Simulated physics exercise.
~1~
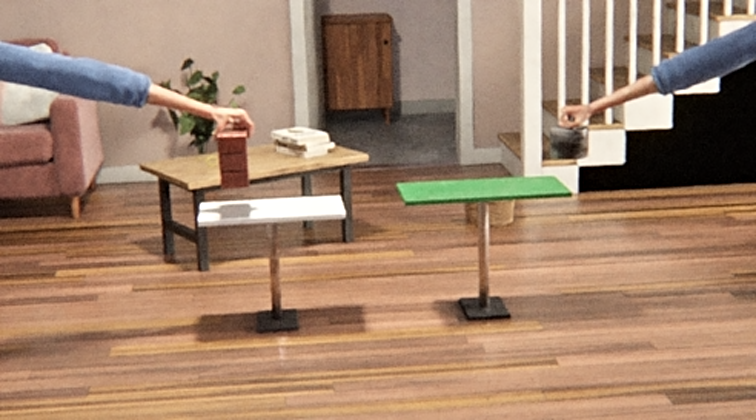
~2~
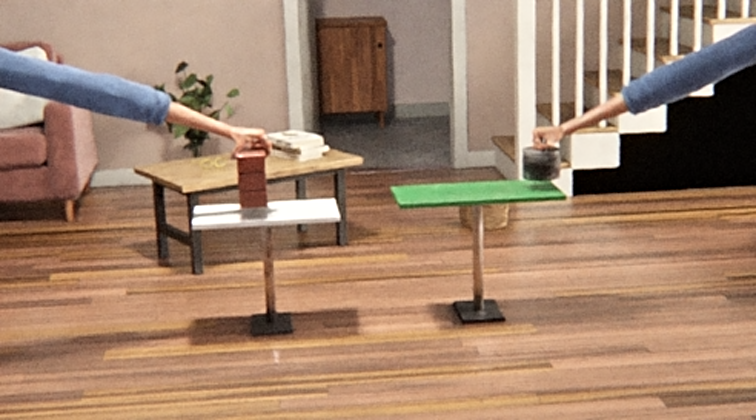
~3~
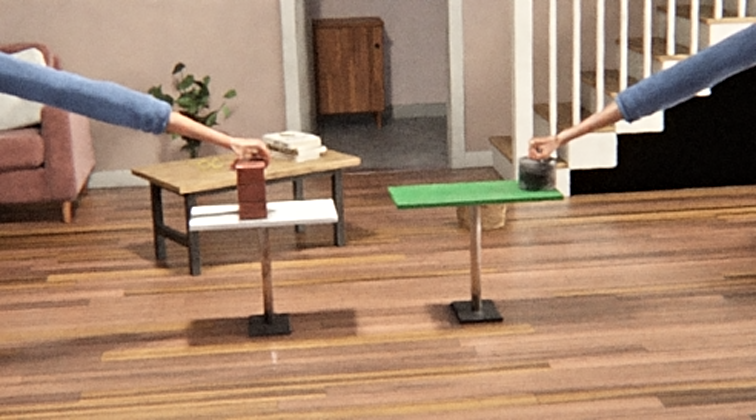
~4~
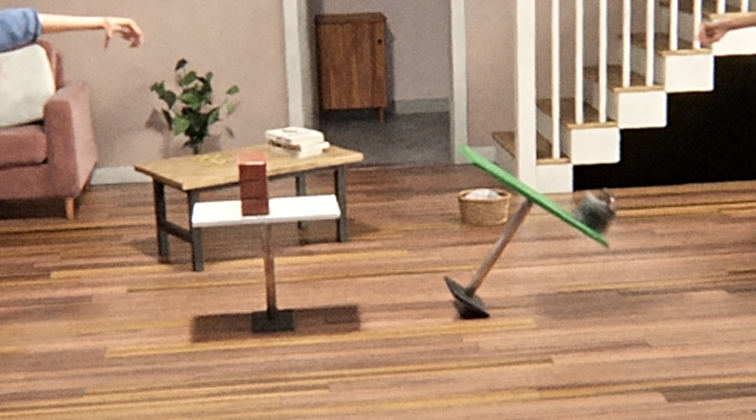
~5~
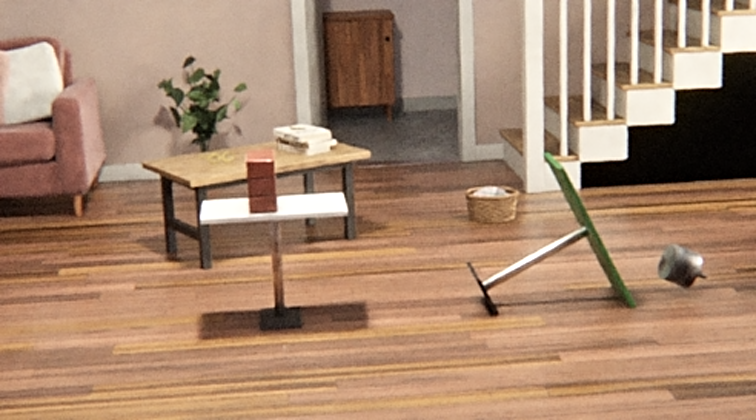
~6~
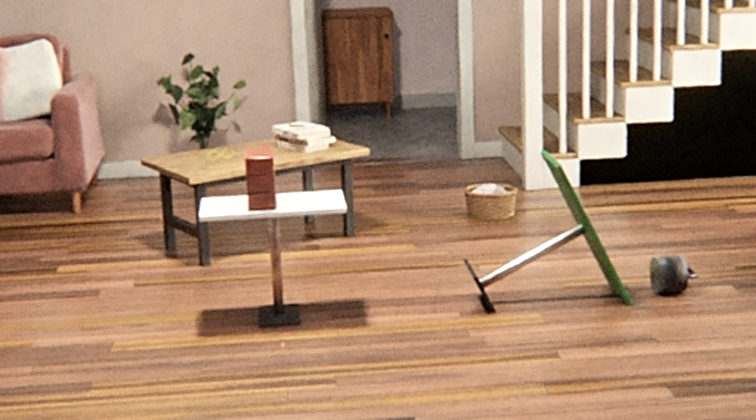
To begin with, two hands reach in from either side of a living room, one holding a stack of red bricks over a small white table, the other a dark, rounded object near the right end of a green-topped stand. The bricks are lowered onto the white top, slightly left of its middle, while the dark object is set near the green top's right edge. Both hands let go and draw back. The green stand tips to the right, and the object slides off and tumbles to the floor. Finally, the green stand lies toppled beside it, while the white table stays upright with its bricks.
